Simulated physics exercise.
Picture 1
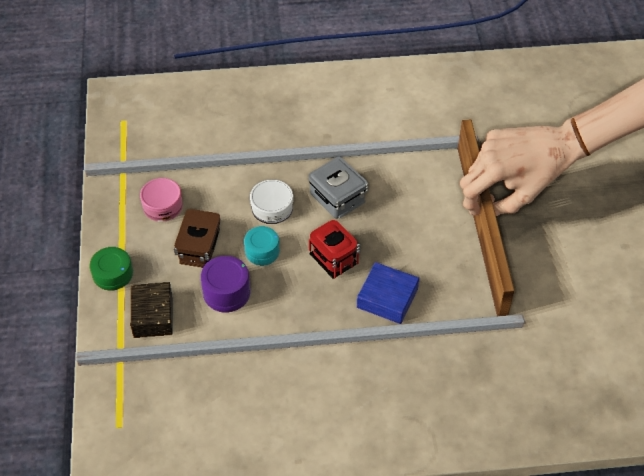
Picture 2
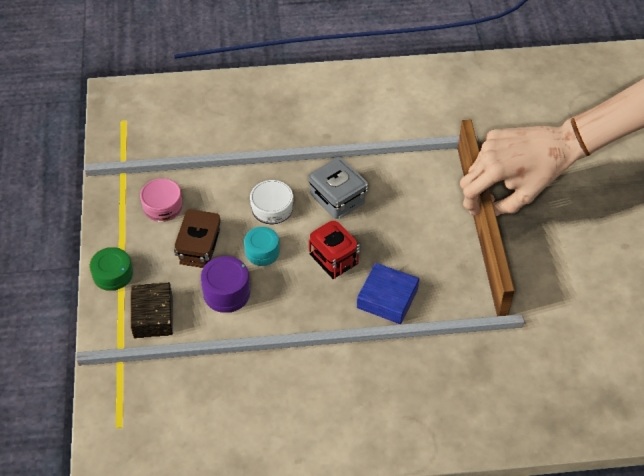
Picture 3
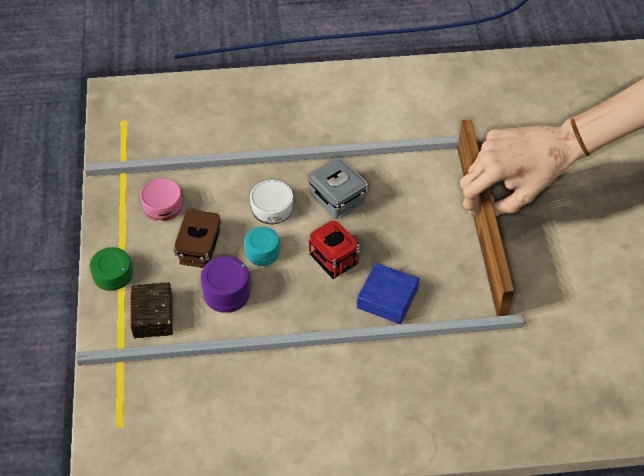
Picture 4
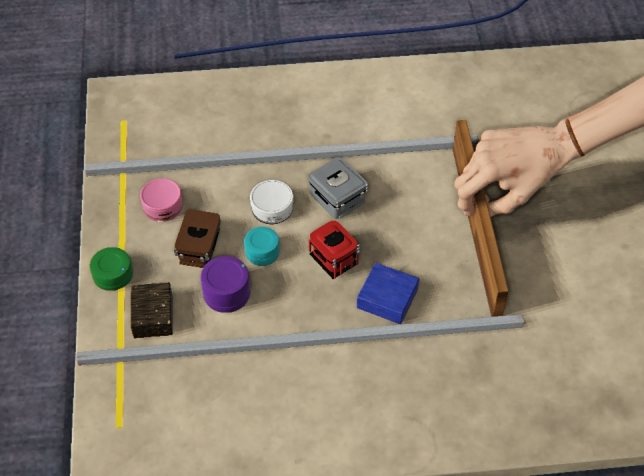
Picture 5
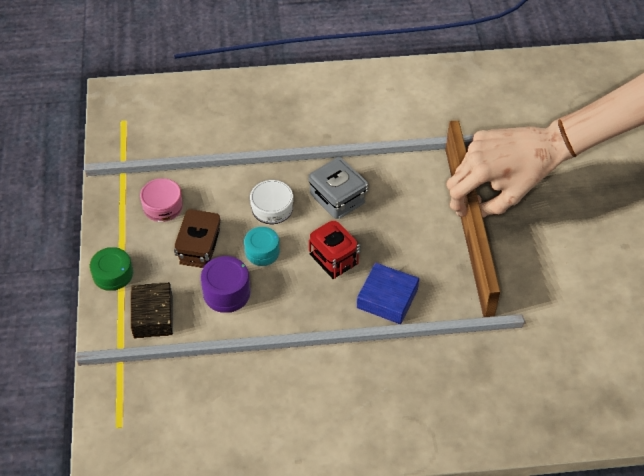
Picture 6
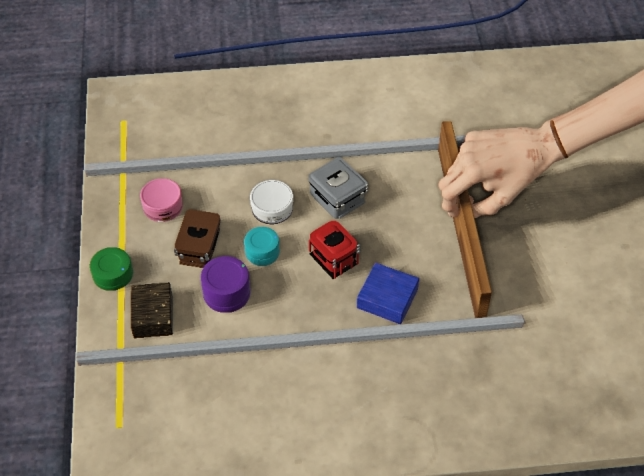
Hand holding a wooden board still, then sliding it slightly left between grey rails, while the scattered colourful lids and blocks stay motionless.
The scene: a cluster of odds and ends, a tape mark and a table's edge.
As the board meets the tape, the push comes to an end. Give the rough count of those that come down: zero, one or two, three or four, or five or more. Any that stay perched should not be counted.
I predict the table will shed at least five pieces.
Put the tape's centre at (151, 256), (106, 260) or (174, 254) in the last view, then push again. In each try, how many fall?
Going through them in order, you'd see 4, 7 and 1.
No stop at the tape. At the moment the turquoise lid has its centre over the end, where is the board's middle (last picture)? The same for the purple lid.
The middle is at (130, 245) when it's the turquoise lid, and at (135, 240) when it's the purple lid.
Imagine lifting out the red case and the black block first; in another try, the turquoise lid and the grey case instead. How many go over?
First 4, then 5.
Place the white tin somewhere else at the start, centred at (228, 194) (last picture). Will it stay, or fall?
From that start the object does not stay.
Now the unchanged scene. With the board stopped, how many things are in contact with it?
3 touch it.
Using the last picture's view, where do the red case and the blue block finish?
About (103, 260), and the other about (95, 330).
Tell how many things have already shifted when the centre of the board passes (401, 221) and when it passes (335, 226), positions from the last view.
Tally at point one: 1; at point two: 4.
Early on, none off yet; green lid at rest near (111, 269); black block at rest near (152, 310); pink tub at rest near (162, 200).
Finally, the number that fall off is five or more; lost, white tin, turquoise lid, purple lid, brown case, pink tub, black block and green lid.
